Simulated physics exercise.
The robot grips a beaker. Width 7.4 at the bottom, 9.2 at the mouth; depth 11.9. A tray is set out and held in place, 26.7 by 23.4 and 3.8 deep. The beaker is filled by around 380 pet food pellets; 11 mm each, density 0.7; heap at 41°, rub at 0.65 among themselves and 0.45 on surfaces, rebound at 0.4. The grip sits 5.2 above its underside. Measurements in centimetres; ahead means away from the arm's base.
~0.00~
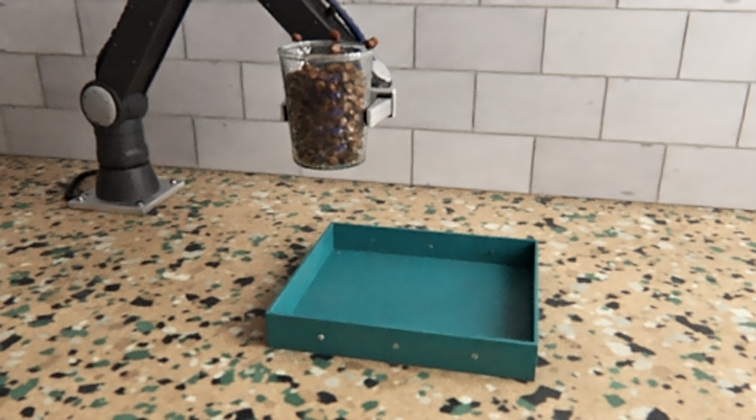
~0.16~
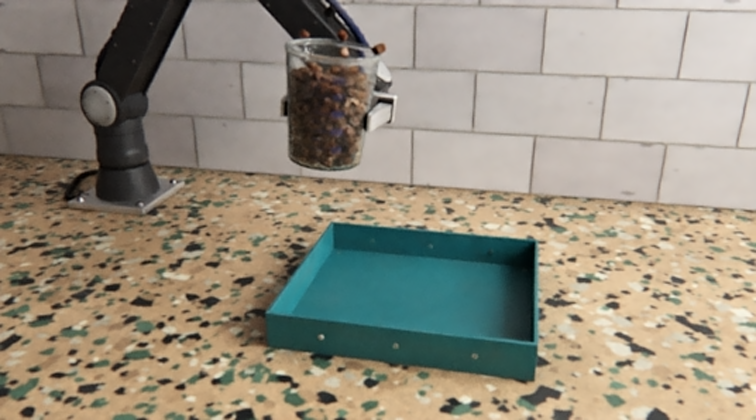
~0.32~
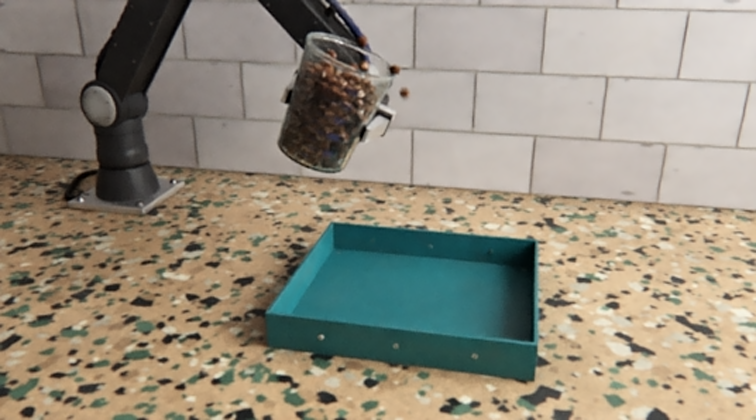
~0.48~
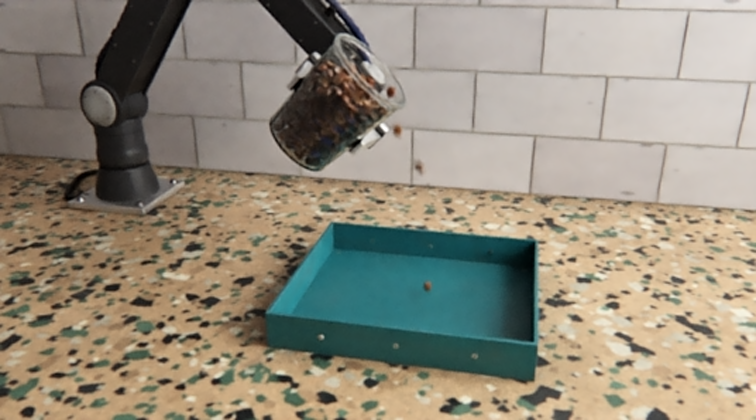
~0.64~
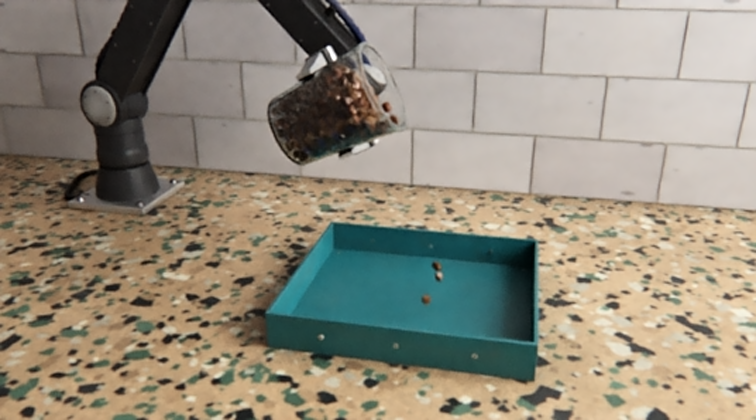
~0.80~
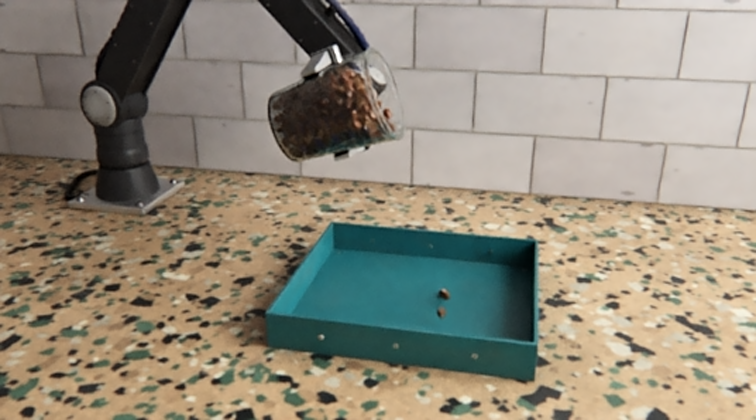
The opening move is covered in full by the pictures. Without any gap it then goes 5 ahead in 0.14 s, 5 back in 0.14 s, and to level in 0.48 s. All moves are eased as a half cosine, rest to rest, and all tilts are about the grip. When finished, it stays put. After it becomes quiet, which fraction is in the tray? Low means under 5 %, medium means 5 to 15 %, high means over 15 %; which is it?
It is high.
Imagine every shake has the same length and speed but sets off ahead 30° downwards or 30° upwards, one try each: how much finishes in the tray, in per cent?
Near 10 and 30 percent respectively.
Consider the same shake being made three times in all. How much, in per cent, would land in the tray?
Then about 35 per cent.
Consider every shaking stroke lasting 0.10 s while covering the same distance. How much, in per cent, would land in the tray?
That gives about 30 percent.
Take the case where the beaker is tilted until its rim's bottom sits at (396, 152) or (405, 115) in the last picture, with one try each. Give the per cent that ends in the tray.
Roughly 45 per cent, then roughly 10 per cent.
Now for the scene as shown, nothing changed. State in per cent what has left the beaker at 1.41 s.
About 20 in a hundred parts are out by then.
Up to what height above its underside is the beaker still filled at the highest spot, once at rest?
I'd put it at close to 11.0 centimetres.
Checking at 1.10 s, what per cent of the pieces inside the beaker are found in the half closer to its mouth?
Mouth half share: Roughly 45 %.
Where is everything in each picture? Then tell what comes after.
In the first picture, beaker middle at (328, 107), level; upper third of the load around (327, 81), from x 290 to 375, top at y 35; 379 in the beaker.
In the second picture, beaker middle at (329, 107), tilted 7° forward; upper third of the load around (329, 81), from x 295 to 380, top at y 35.
In the third picture, beaker middle at (331, 107), tilted 24° forward; upper third of the load around (333, 85), from x 285 to 405, top at y 40; 378 in the beaker, 1 in flight or on a rim.
In the fourth picture, beaker middle at (333, 109), tilted 45° forward; upper third of the load around (337, 89), from x 280 to 425, top at y 65; 376 in the beaker, 1 in the tray, 2 in flight or on a rim.
In the fifth picture, beaker middle at (334, 111), tilted 62° forward; upper third of the load around (338, 92), from x 280 to 440, top at y 70; 376 in the beaker, 3 in the tray.
In the sixth picture, beaker middle at (334, 111), tilted 69° forward; upper third of the load around (338, 95), from x 280 to 445, top at y 70; 376 in the beaker, 3 in the tray.
After 1.10 s, tilted 69° forward, highest piece 24 above the table; 310 in the beaker, 4 in the tray, 65 in flight or on a rim.
After 1.41 s, tilted 16° forward, highest piece 28 above the table; 304 in the beaker, 74 in the tray, 1 on the table or floor.
After 1.76 s, level, highest piece 28 above the table; 304 in the beaker, 74 in the tray, 1 on the table or floor.
After 2.81 s, level, highest piece 28 above the table; 304 in the beaker, 74 in the tray, 1 on the table or floor.
At rest, 304 in the beaker, 74 in the tray, 1 on the table or floor. That is 20 % in the tray.
